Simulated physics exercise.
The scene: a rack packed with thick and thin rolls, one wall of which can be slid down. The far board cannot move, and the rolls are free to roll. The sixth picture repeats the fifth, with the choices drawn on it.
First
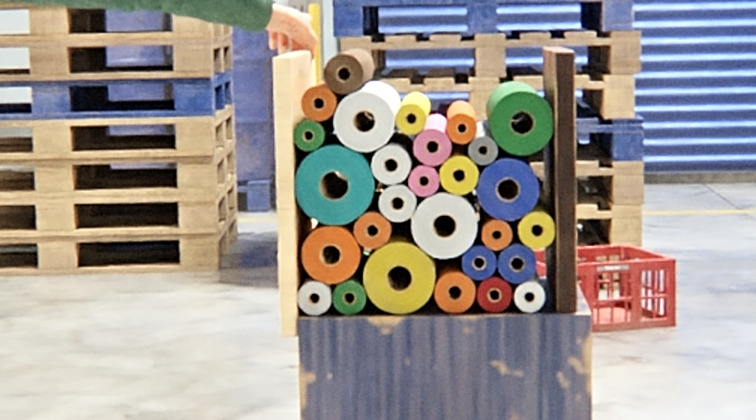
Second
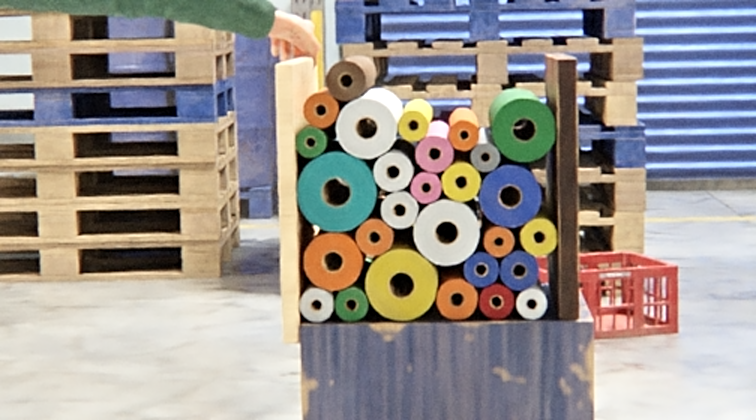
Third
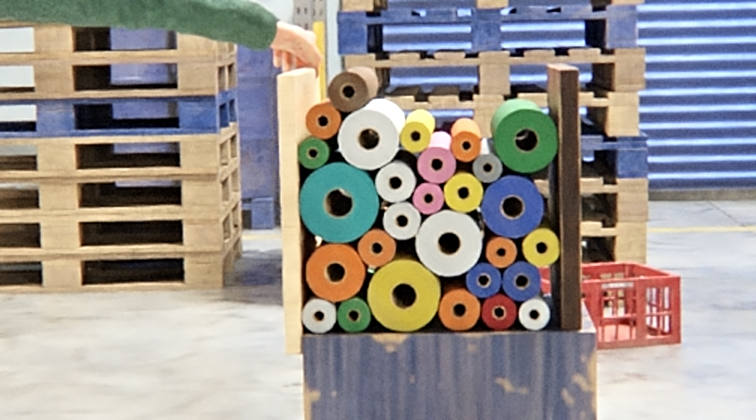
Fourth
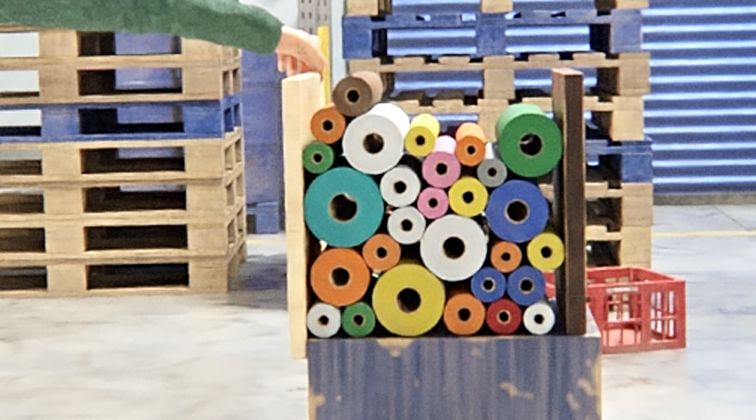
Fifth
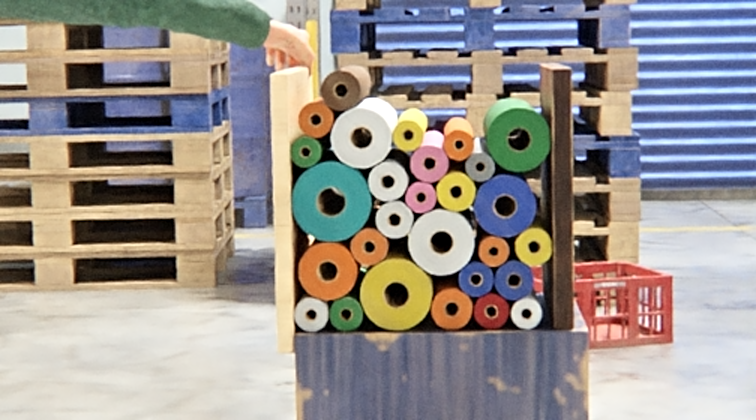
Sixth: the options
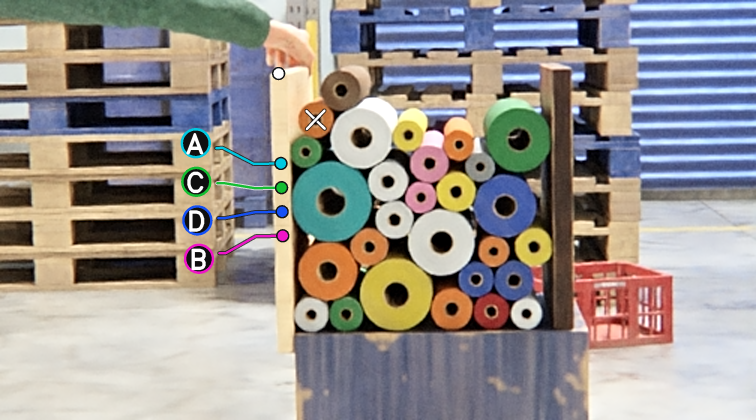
A hand in a green sleeve rested on top of the left board of a rack packed with thick and thin colourful rolls, and nothing moved except the whole view, which shifted slightly.
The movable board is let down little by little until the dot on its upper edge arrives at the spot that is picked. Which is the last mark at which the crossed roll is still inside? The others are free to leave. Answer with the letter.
It can be let down to A.
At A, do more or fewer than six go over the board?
It loses fewer than six.
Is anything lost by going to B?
Yes, at B.
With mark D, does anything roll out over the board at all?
Yes.
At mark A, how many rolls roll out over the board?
With A, none.
On the marked copy, A at (281, 164); B at (283, 236); C at (281, 187); D at (282, 212); the cross at (315, 120); the white dot at (278, 74).
With A. Early on, top of the board (289, 118).
Further on, top of the board (290, 163).
At the end, top of the board (290, 163), none out over the board, the crossed one still inside.
As for the rest, B lets the crossed one out; C lets the crossed one out; D lets the crossed one out.
